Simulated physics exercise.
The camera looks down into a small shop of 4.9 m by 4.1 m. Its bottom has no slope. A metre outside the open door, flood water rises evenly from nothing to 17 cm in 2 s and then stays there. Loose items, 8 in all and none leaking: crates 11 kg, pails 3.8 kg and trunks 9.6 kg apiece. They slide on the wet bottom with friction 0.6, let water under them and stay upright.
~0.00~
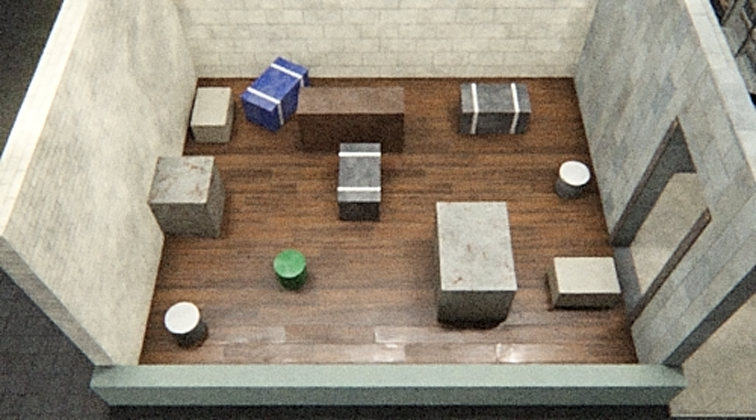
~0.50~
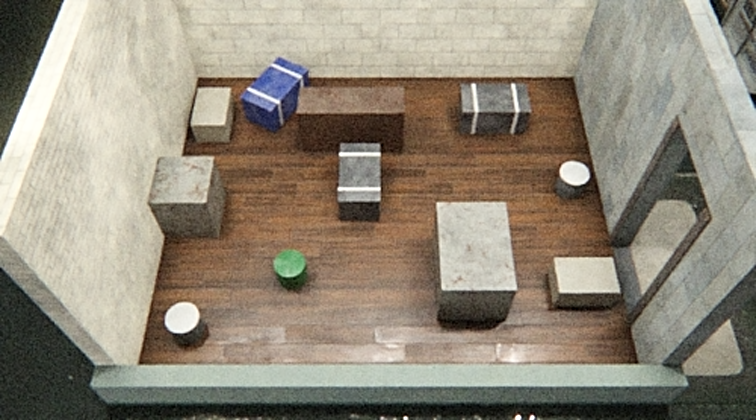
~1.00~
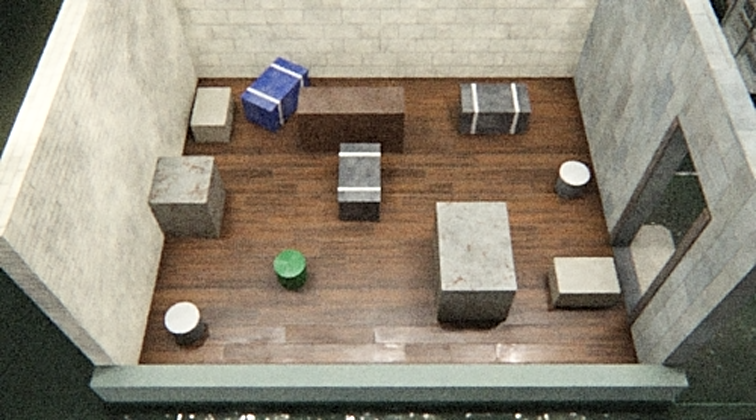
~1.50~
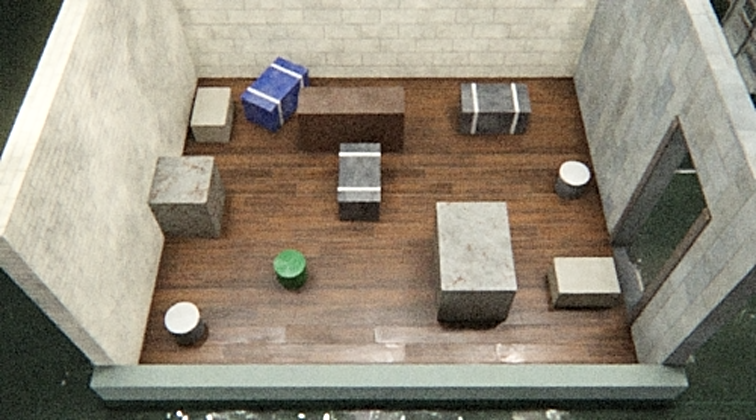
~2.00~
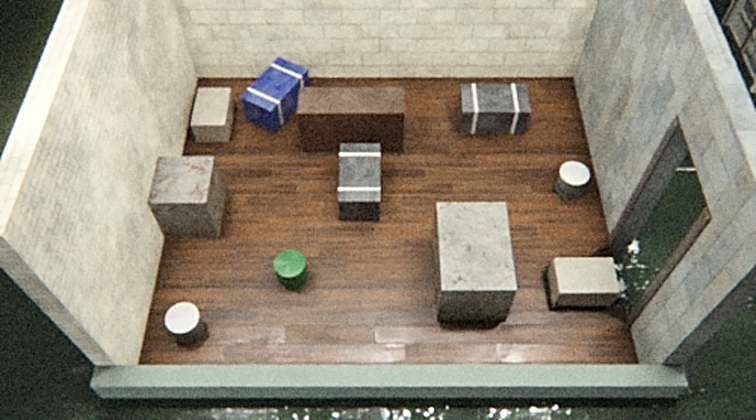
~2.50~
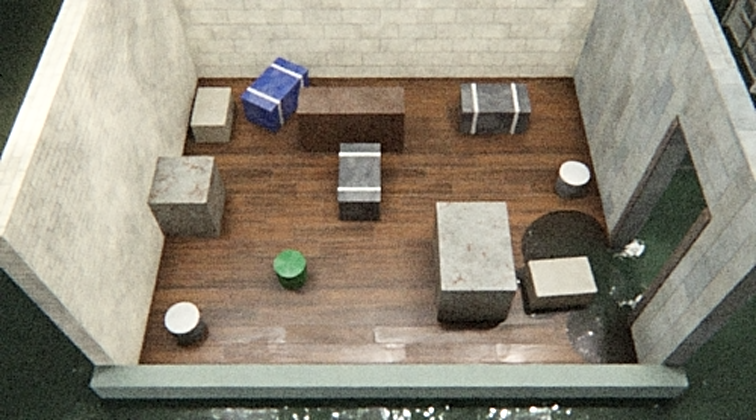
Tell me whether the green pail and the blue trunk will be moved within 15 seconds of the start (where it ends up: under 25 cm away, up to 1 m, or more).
Green pail holds its place, blue trunk slides a little.
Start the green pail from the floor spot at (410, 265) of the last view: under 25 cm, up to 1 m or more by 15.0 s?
It holds its place.
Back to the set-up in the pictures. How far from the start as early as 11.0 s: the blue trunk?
Roughly 5 cm by then.
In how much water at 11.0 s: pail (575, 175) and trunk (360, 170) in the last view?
Roughly 4 and 3 cm.
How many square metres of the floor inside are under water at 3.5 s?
About 4.0 m2.
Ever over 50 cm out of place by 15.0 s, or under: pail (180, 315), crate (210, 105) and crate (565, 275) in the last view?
In that order: Over, less, more.
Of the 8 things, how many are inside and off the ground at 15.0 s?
I count 8.
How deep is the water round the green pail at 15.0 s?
About 5 cm.
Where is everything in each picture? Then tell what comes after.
The green pail at (290, 263), on the bottom; the blue trunk at (275, 83) rests on the ground; 0.0 m2 under water; 0 of 8 have shifted, in the first frame.
The green pail at (290, 263) rests on the ground; the blue trunk at (275, 83), on the bottom; water covers 0.0 m2; 0 of 8 have shifted, in the second frame.
The green pail at (290, 263), on the bottom; the blue trunk at (275, 83), on the bottom; 0.0 m2 under water; 0 of 8 have shifted, in the third frame.
The green pail at (290, 263) rests on the ground; the blue trunk at (275, 83), on the bottom; 0.0 m2 under water; 0 of 8 have shifted, in the fourth frame.
The green pail at (290, 263) rests on the ground; the blue trunk at (275, 83) rests on the ground; water covers 0.2 m2; 0 of 8 have shifted, in the fifth frame.
The green pail at (290, 263), on the bottom; the blue trunk at (275, 83), on the bottom; 1.2 m2 under water; 1 of 8 have shifted, in the sixth frame.
After 3.5 s the green pail is near (290, 263), 0.0 m from its start, aground; the blue trunk is near (275, 83), 0.0 m from its start, aground; 0 afloat.
After 6.8 s the green pail is near (290, 263), 0.0 m from its start, aground; the blue trunk is near (275, 83), 0.0 m from its start, aground; 1 afloat.
After 11.0 s the green pail is near (290, 263), 0.0 m from its start, aground; the blue trunk is near (271, 83), 0.0 m from its start, aground; 3 afloat.
After 15.0 s the green pail is near (291, 253), 0.1 m from its start, afloat; the blue trunk is near (243, 93), 0.4 m from its start, afloat; 8 afloat.
